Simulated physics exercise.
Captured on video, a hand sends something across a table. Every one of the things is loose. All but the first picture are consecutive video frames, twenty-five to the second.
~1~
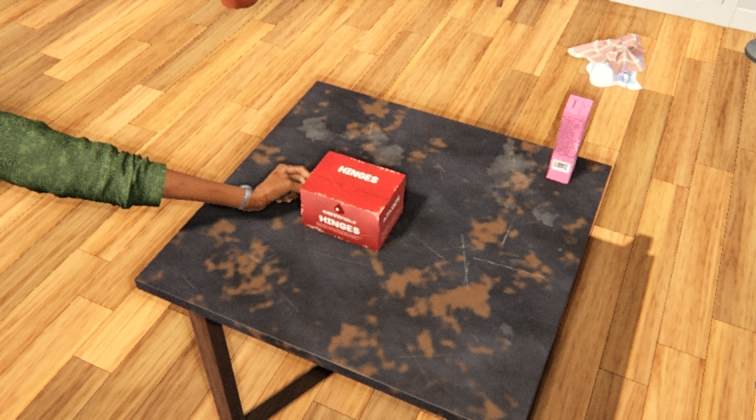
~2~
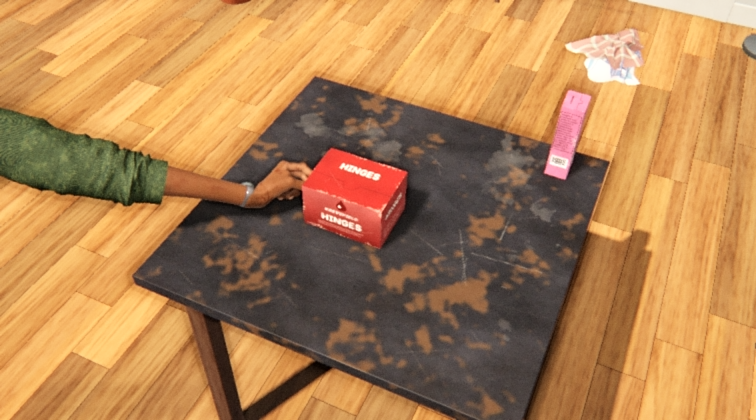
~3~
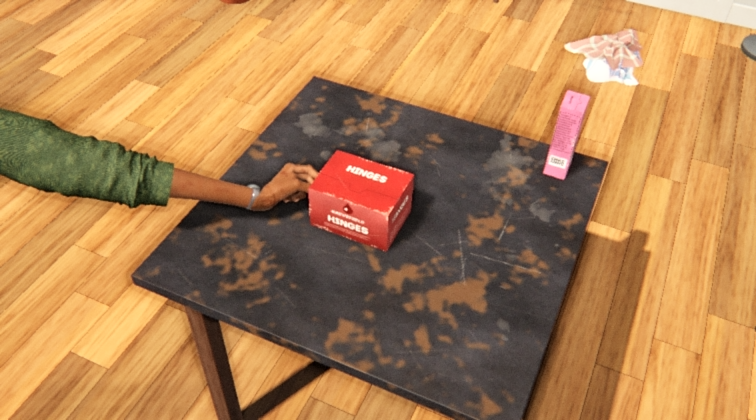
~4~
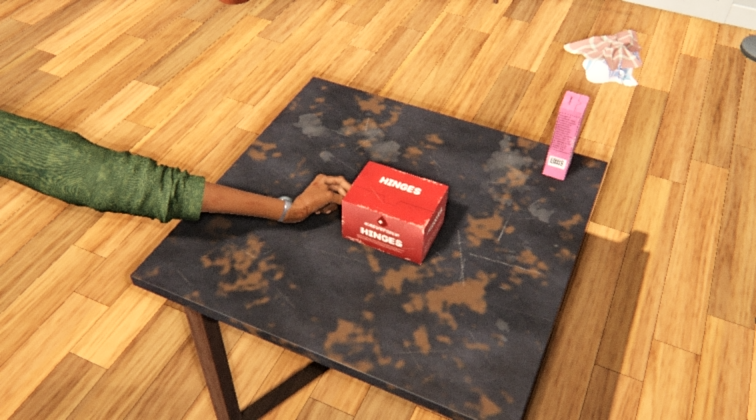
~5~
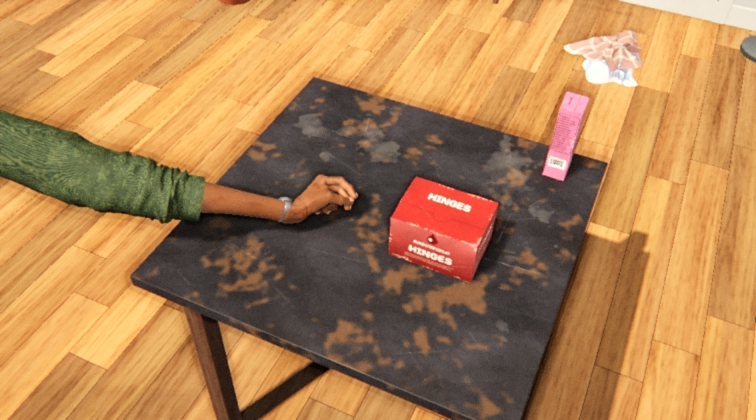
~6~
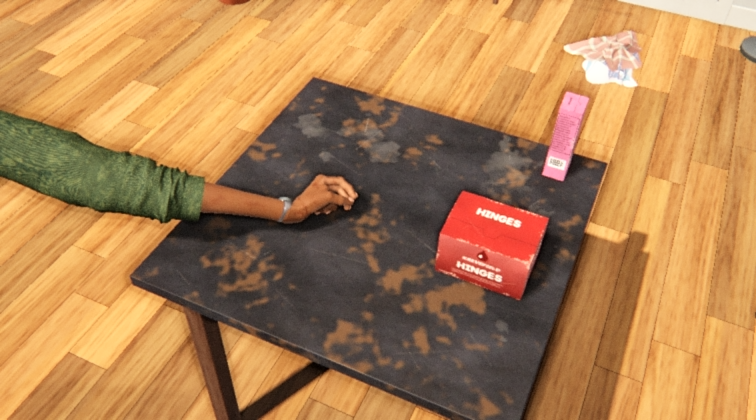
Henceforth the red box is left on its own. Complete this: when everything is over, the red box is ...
No longer on the table.
Then, 0.30 s later than the last frame, red box now off the table.
Then, 0.50 s later than the last frame, things are still on the move.
When it is over, off the table, red box.
